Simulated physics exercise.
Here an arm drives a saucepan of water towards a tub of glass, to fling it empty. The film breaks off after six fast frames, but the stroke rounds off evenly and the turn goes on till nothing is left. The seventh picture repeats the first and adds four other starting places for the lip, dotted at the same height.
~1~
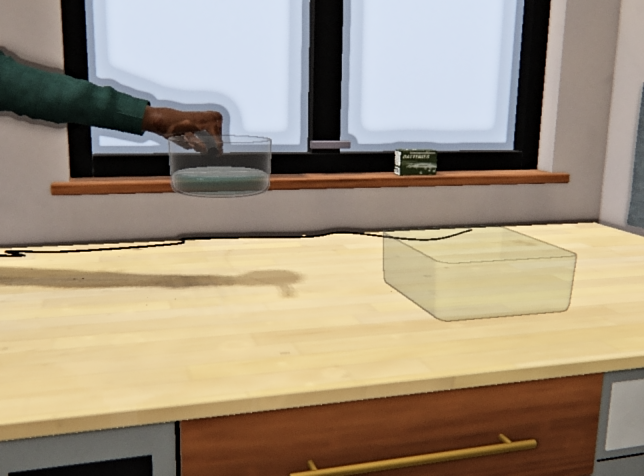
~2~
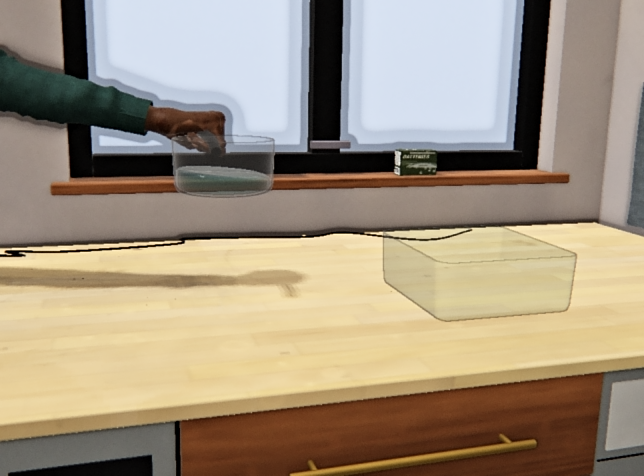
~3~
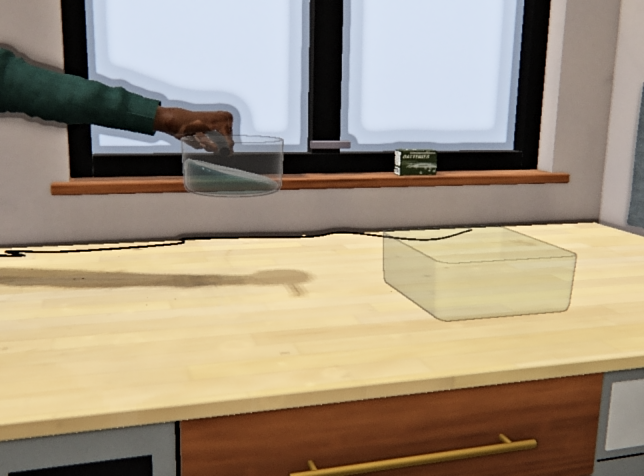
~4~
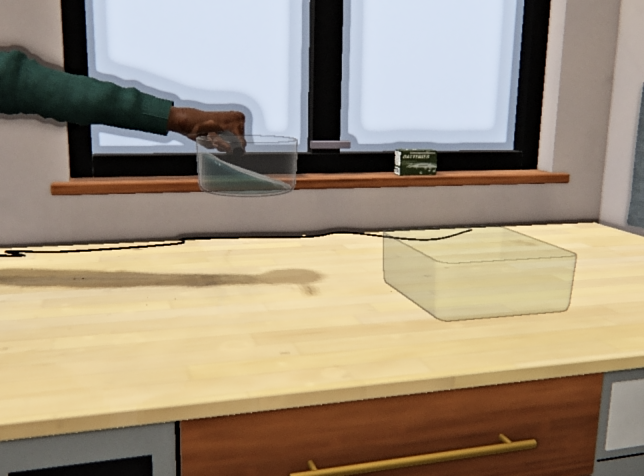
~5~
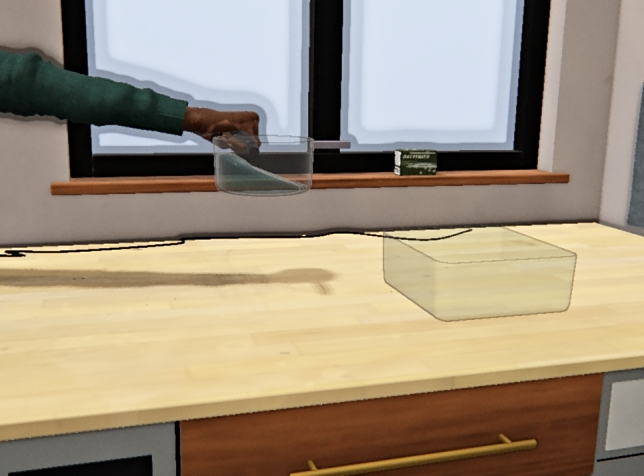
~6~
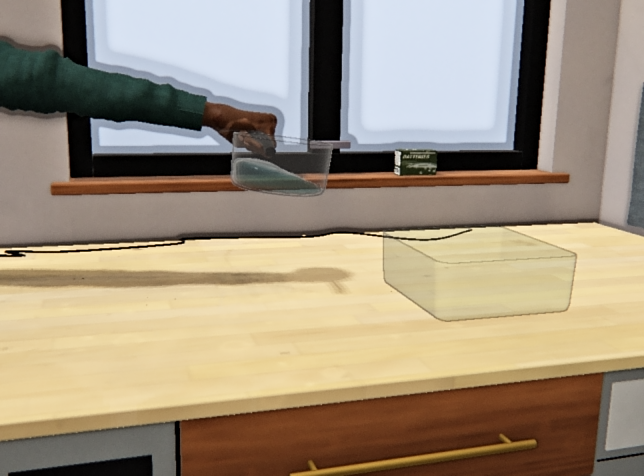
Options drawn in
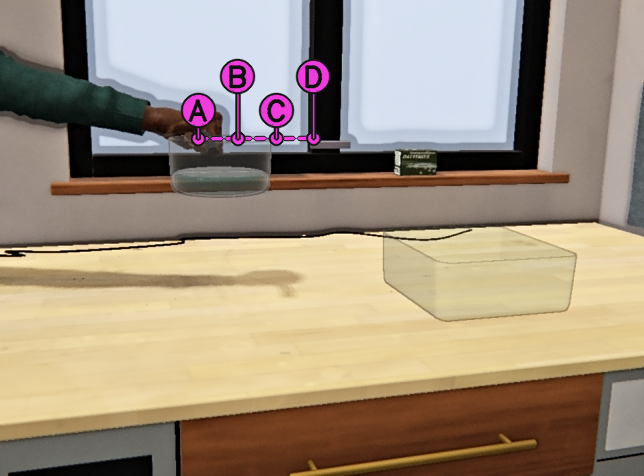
A hand carries a clear container of water rightward above a counter, then tilts it slightly.
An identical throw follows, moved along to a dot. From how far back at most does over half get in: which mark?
Place D just does it.
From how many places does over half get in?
One of the four.
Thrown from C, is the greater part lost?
Yes, it does.
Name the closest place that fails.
That would be C.
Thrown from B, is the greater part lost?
Yes, that goes wrong.
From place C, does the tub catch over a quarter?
Yes, it does.
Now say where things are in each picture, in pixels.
Upright, lip at (268, 138); tub from (434, 321) to (567, 310); nothing has left yet.
Upright, lip at (271, 138); nothing has left yet.
Upright, lip at (280, 138); nothing has left yet.
Upright, lip at (294, 138); nothing has left yet.
Upright, lip at (310, 138); nothing has left yet.
Tipped about 6°, lip at (328, 143); nothing has left yet.
On the marked copy, A at (198, 138); B at (237, 138); C at (276, 138); D at (313, 138).
With A, about 0 % lands in the tub, 100 % falls short.
With B, about 7 % lands in the tub, 92 % falls short.
With C, about 31 % lands in the tub, 64 % falls short and 4 % goes beside or beyond.
With D, about 64 % lands in the tub, 24 % falls short and 12 % goes beside or beyond.
